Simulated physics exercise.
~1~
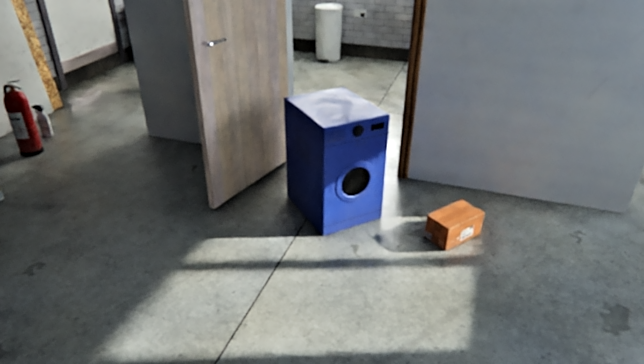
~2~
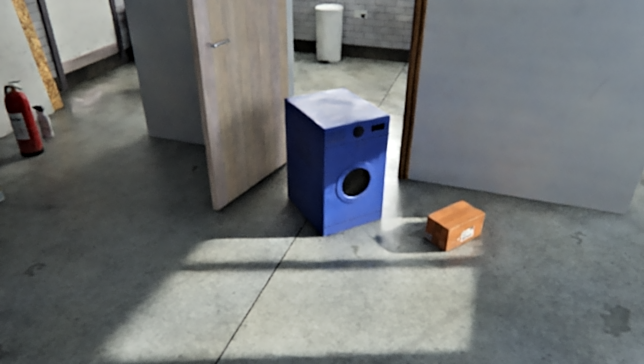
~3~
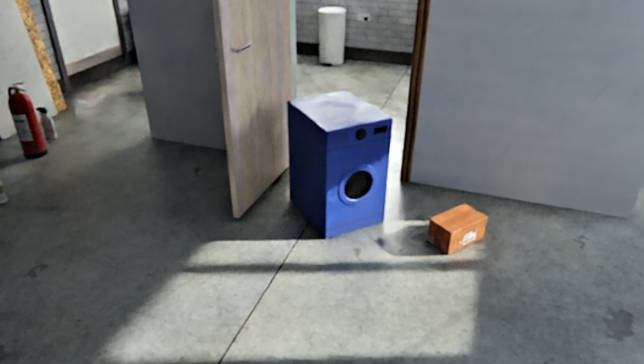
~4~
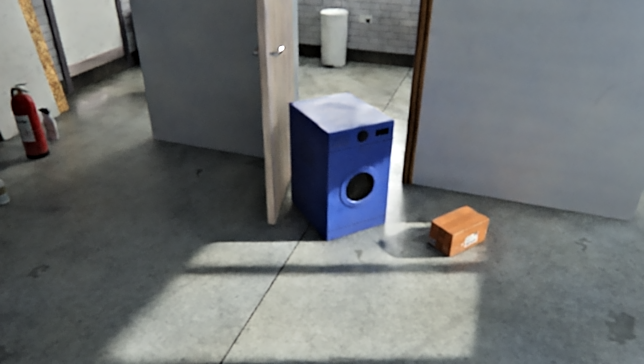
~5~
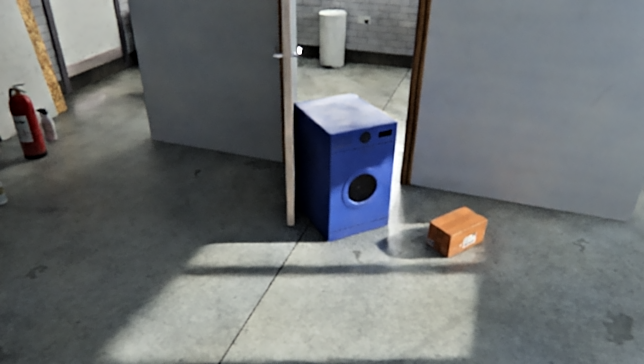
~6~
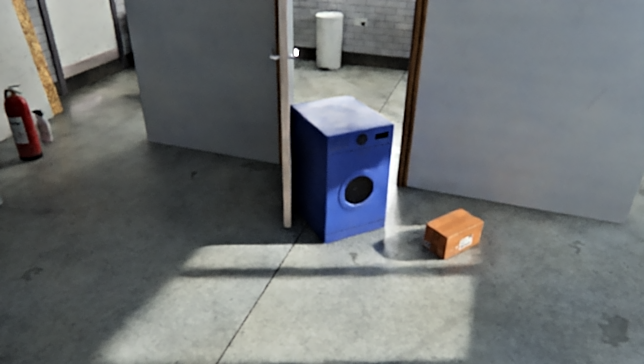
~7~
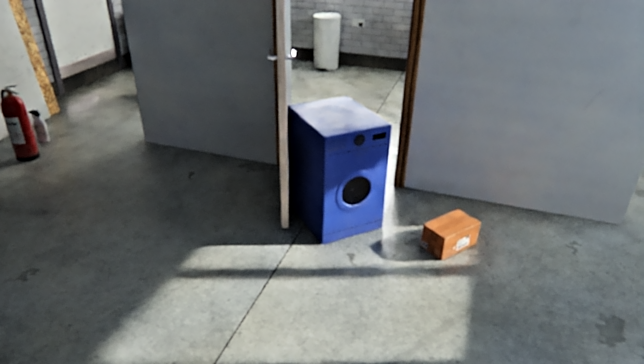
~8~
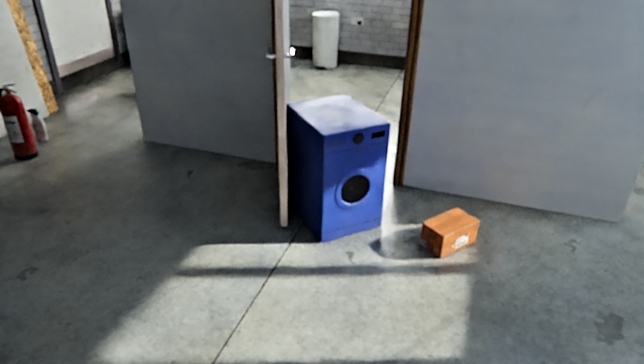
A wooden door swings right and stops, still open, against a blue washing machine.
